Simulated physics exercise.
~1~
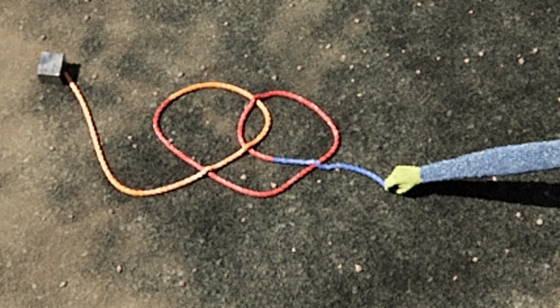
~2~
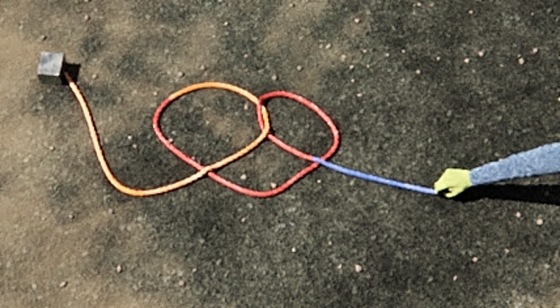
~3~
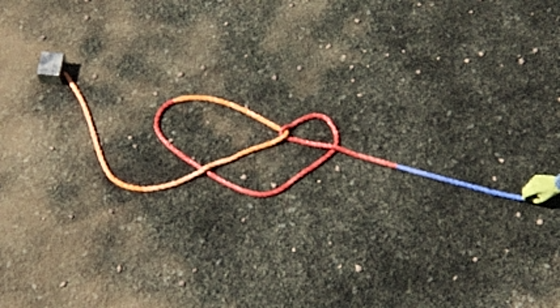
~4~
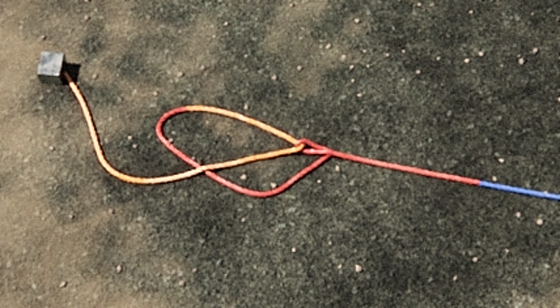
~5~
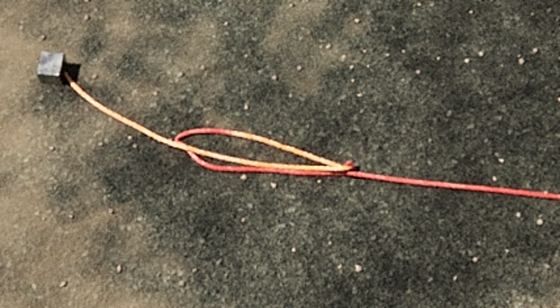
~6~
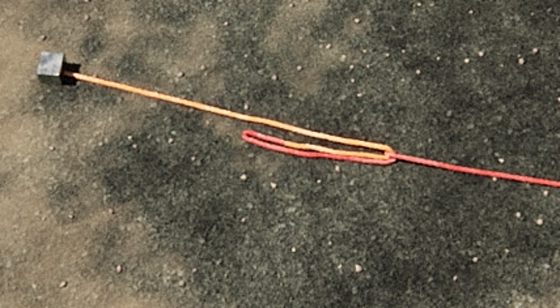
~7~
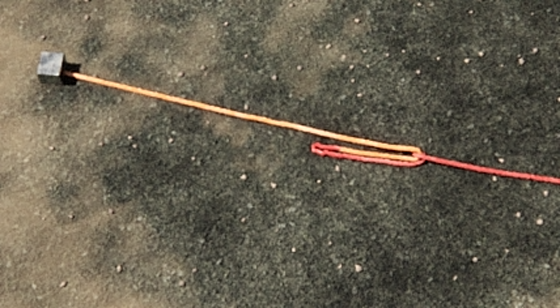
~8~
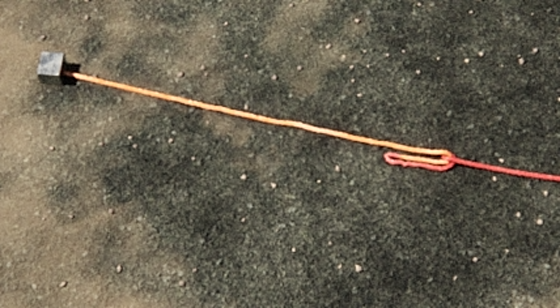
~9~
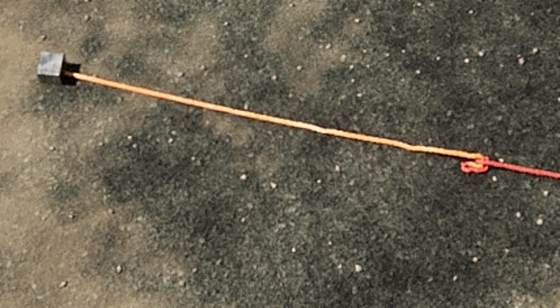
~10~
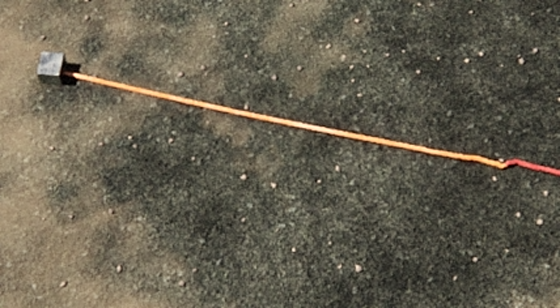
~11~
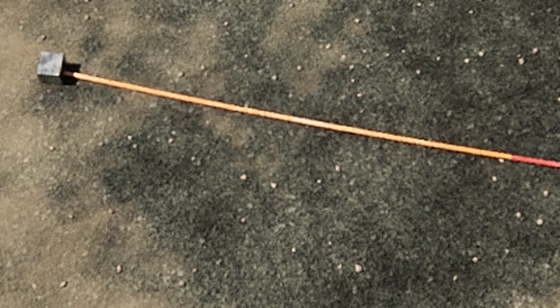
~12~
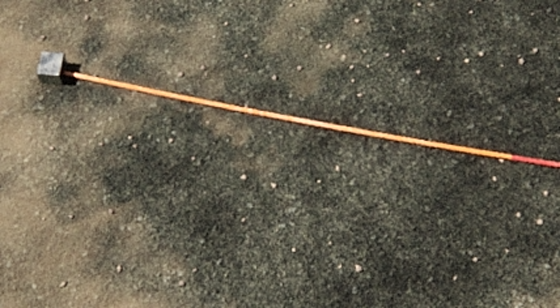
A thick rope dyed orange, red and blue lies in overlapping loops on dark, gritty ground, seen from above by a still camera. Its orange end is fixed to a small grey block at the upper left, while a hand in a yellow-green glove, with a blue sleeve, holds the blue end at the right. The hand pulls the rope rightward and leaves view as the loops narrow into a long, thin bend. The bend slides right, shrinks to a small red curl, then a slight kink, and pops open. The rope ends straight and taut, with no knot in sight.
